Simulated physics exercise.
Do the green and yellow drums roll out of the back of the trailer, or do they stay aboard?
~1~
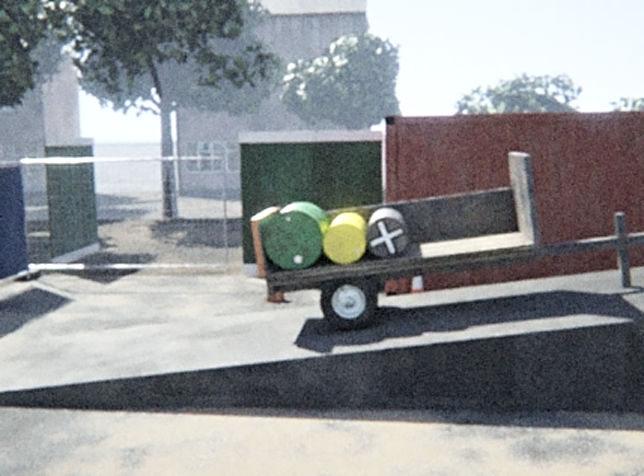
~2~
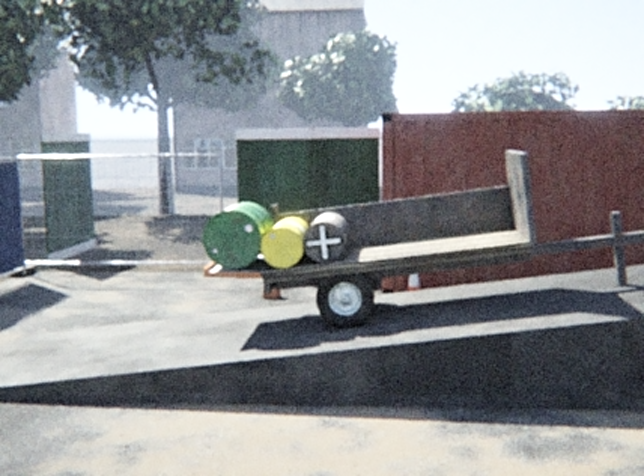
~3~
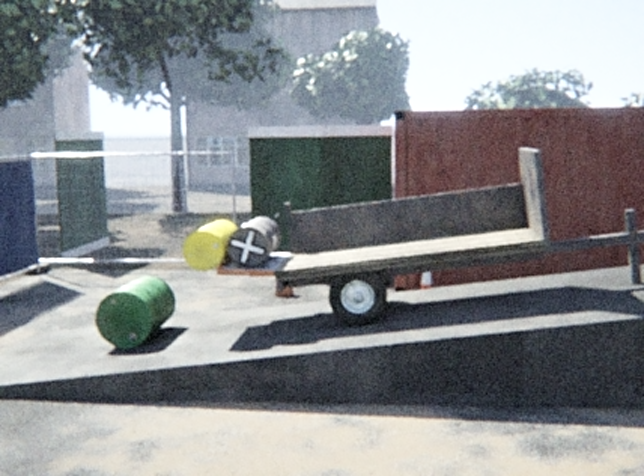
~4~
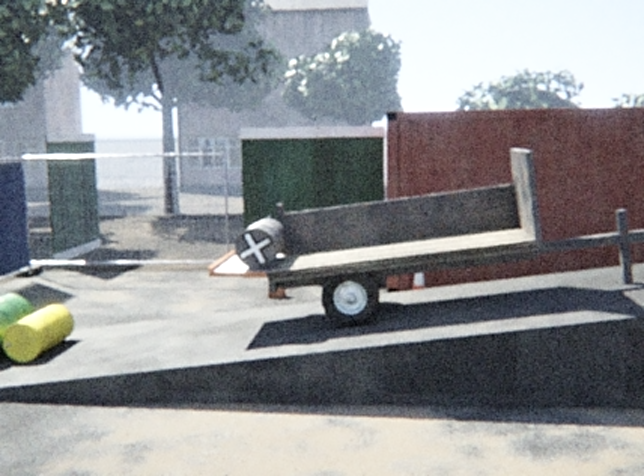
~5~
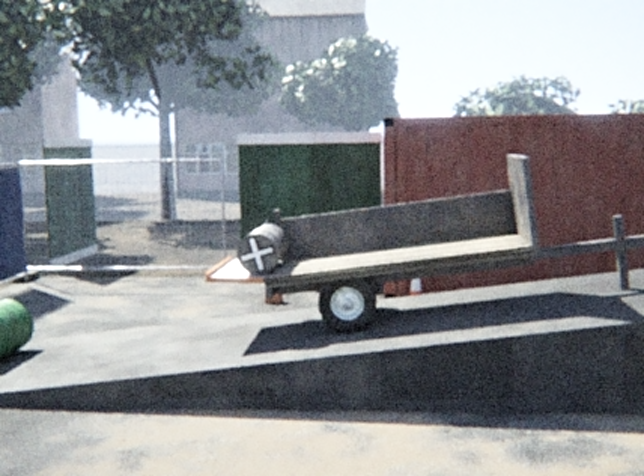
Both the green drum and the yellow drum roll out of the back, the green one going first and the yellow one after it.
